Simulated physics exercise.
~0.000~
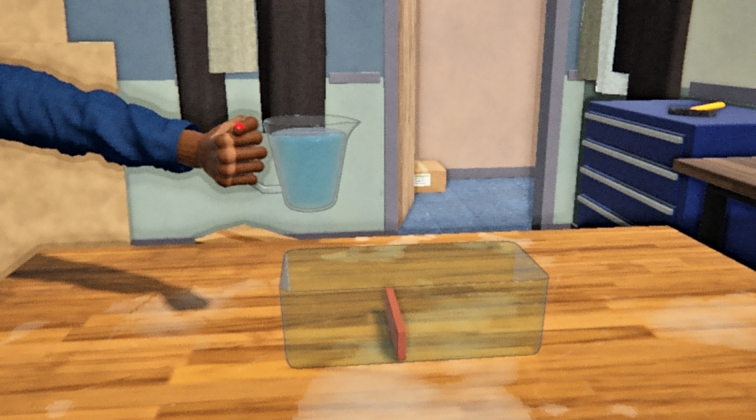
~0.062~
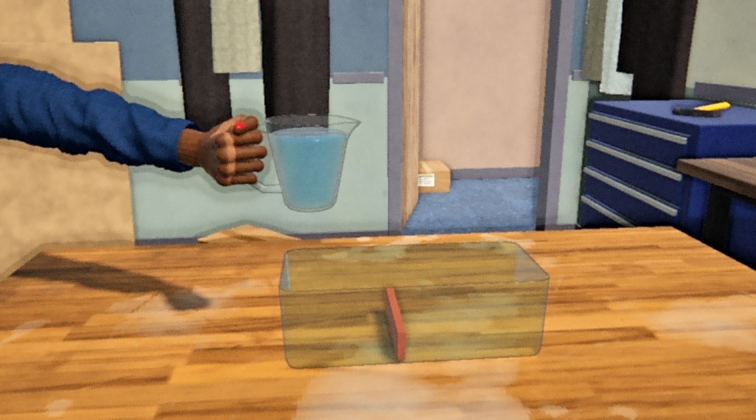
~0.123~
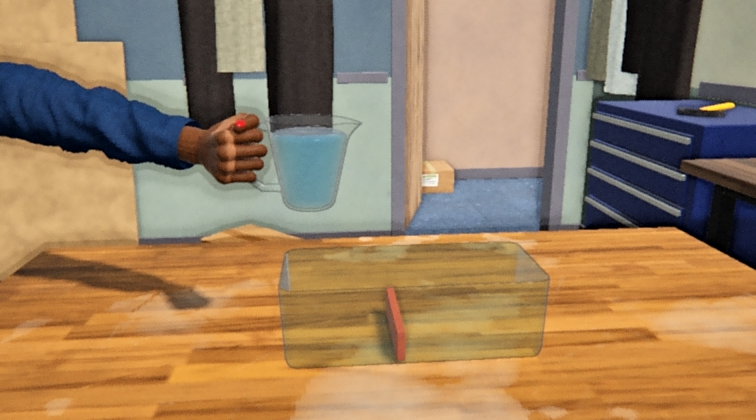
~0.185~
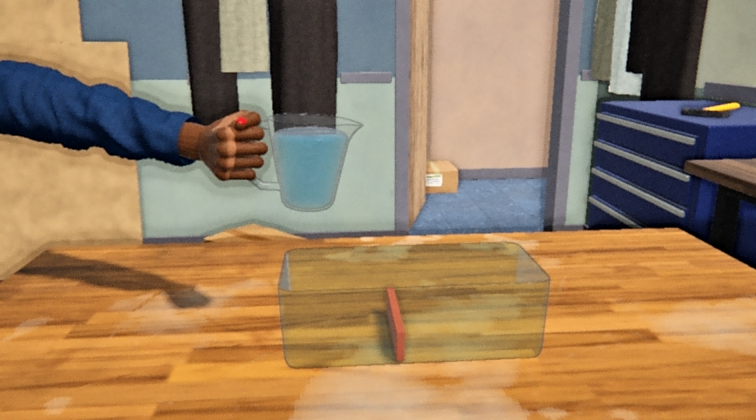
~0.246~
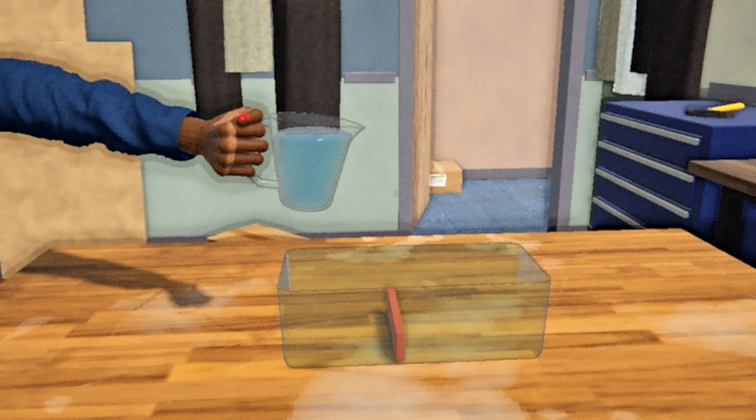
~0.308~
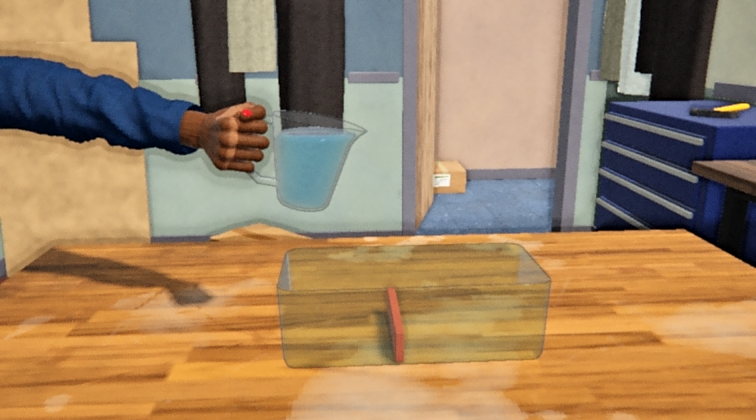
A hand in a blue sleeve held a clear jug of blue liquid above and beside an empty see-through basin with a small red wall inside, then slowly tilted the jug slightly to the right.
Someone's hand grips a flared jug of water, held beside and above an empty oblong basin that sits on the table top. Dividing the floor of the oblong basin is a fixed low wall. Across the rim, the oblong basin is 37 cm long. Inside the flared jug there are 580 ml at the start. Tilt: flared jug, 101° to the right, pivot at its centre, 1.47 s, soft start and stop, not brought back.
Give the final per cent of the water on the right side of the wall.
The right side ends with about 86 per cent.
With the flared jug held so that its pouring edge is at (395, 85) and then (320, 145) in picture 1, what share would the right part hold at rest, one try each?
95 then 5 %.
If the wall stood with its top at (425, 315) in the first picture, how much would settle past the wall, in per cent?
Roughly 30 %.
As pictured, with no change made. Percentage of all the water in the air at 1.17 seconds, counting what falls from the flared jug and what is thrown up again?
Estimated airborne part: Roughly 18 per cent.
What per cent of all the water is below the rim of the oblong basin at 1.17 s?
60 per cent, give or take a little.
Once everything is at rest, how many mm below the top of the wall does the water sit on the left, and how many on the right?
Measured: Left around 42 mm, right around 30 mm.
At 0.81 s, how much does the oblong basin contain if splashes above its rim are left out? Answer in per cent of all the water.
About 7%.
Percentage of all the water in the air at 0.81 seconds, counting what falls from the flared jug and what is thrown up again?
I'd say close to 18 per cent.
After 0.81 s the tilt is 58° and 76 per cent is still to pour, 0 is left of the wall and 7 right of it.
After 1.17 s the tilt is 91° and 22 per cent is still to pour, 1 is left of the wall and 59 right of it.
After 1.55 s the tilt is 101° and 0 per cent is still to pour, 12 is left of the wall and 86 right of it.
After 1.97 s the tilt is 101° and 0 per cent is still to pour, 13 is left of the wall and 86 right of it.
In the end 13 per cent lies left of the wall, 86 right of it and 1 outside.
